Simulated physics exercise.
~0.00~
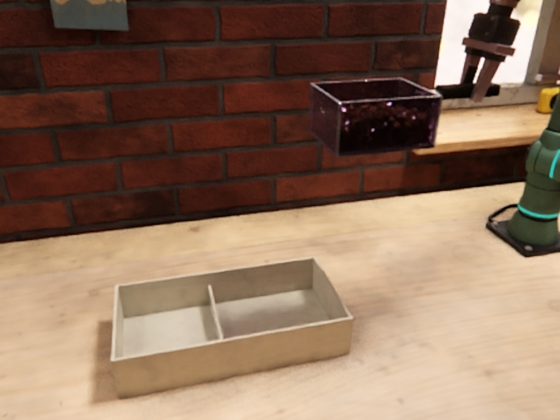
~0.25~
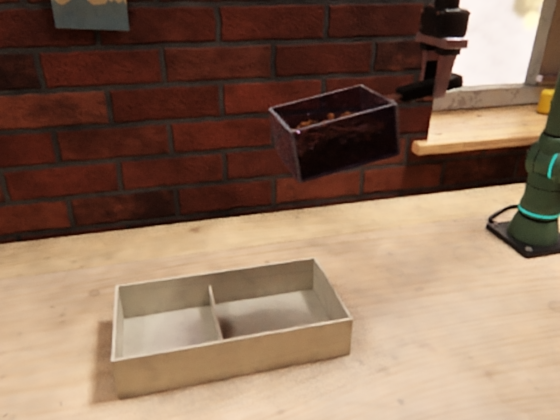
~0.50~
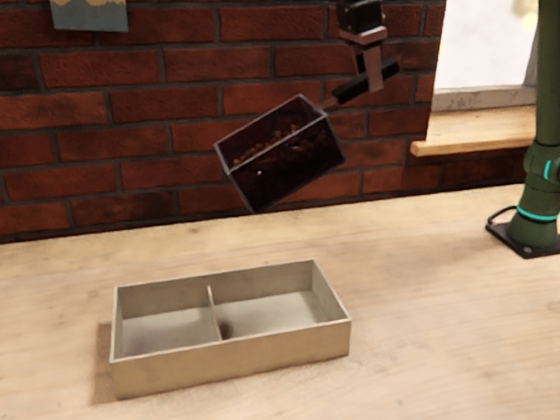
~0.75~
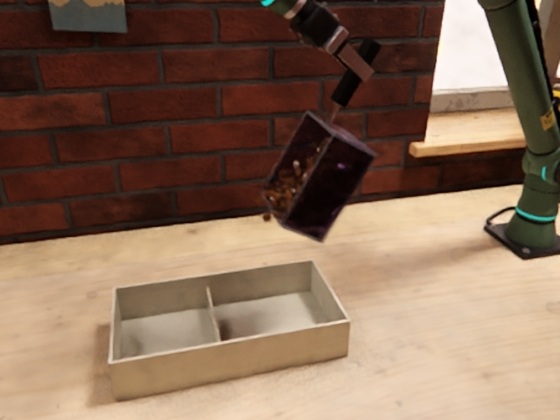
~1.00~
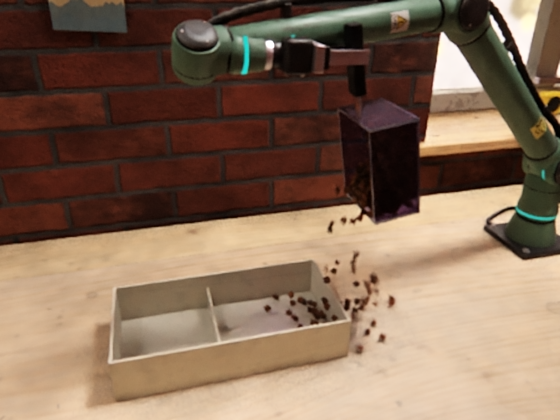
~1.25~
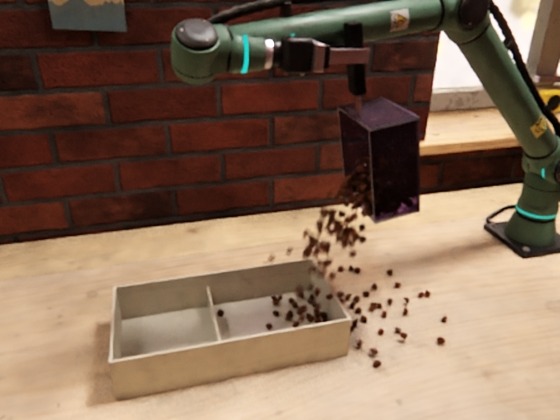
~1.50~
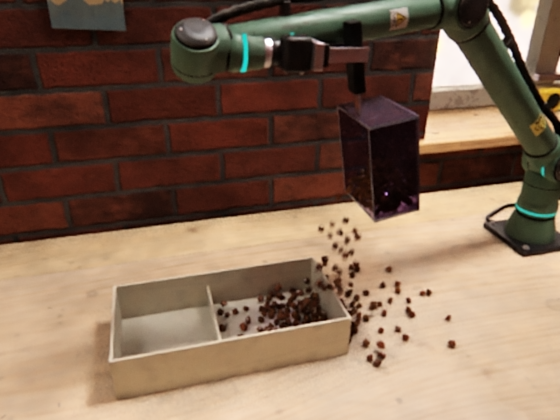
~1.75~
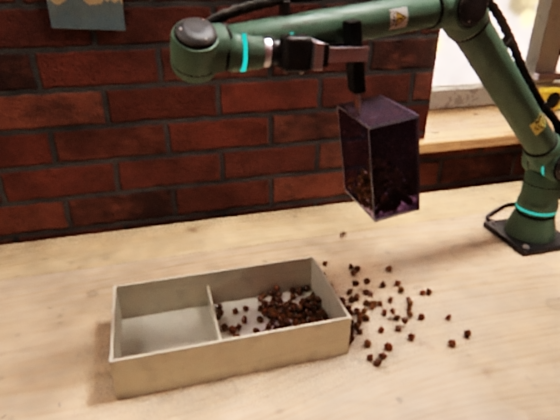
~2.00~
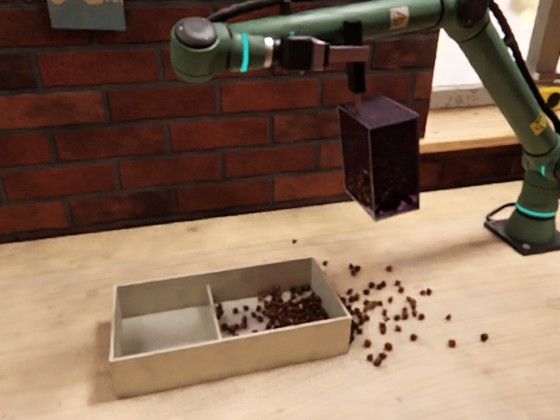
Green robot arm tipping a dark box of brown pellets over a divided tray, filling its right section and scattering others across the table.
